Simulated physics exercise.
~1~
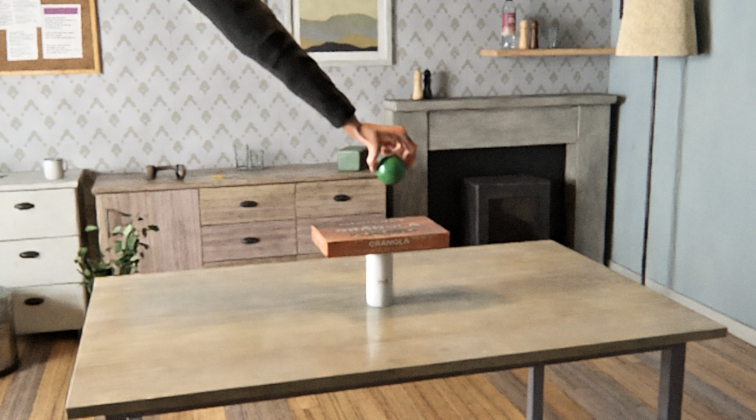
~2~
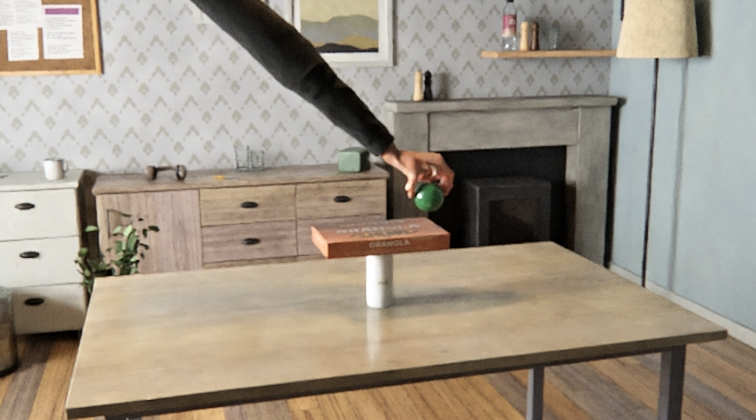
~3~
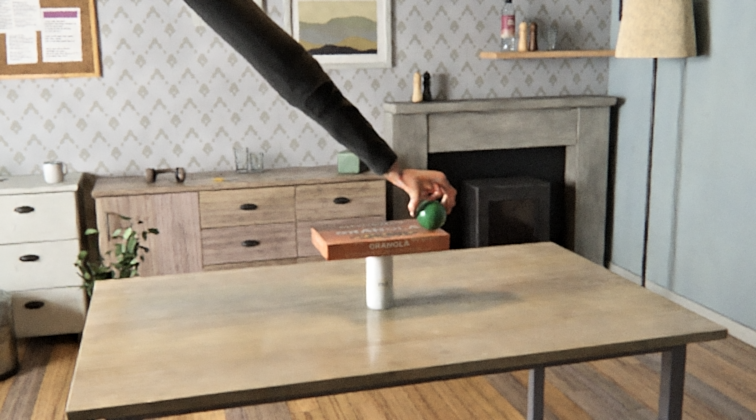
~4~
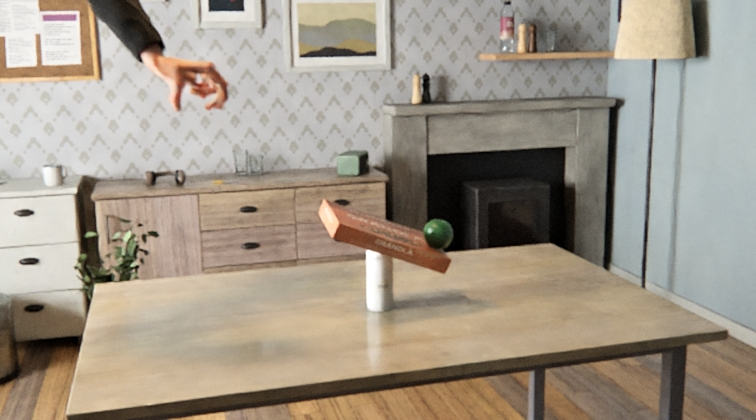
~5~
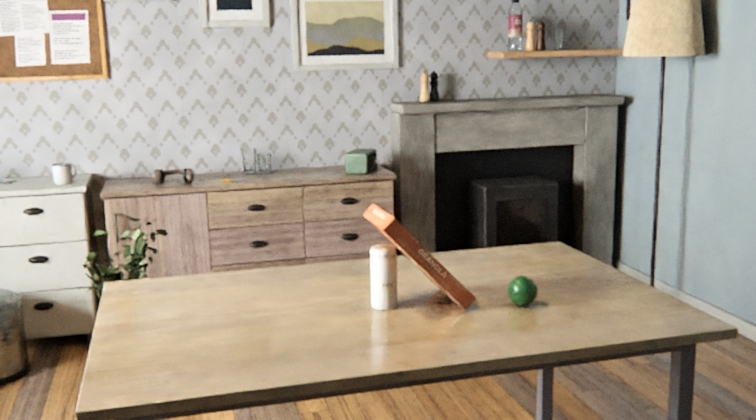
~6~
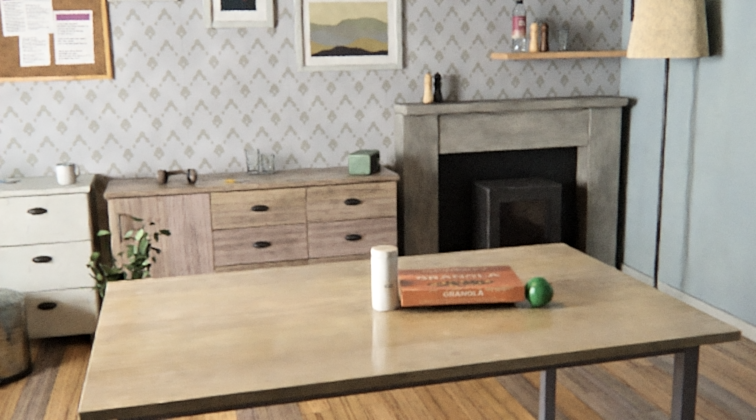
On a wooden table, a hand placing a green apple on a granola packet atop a white jar, tipping packet and apple off.
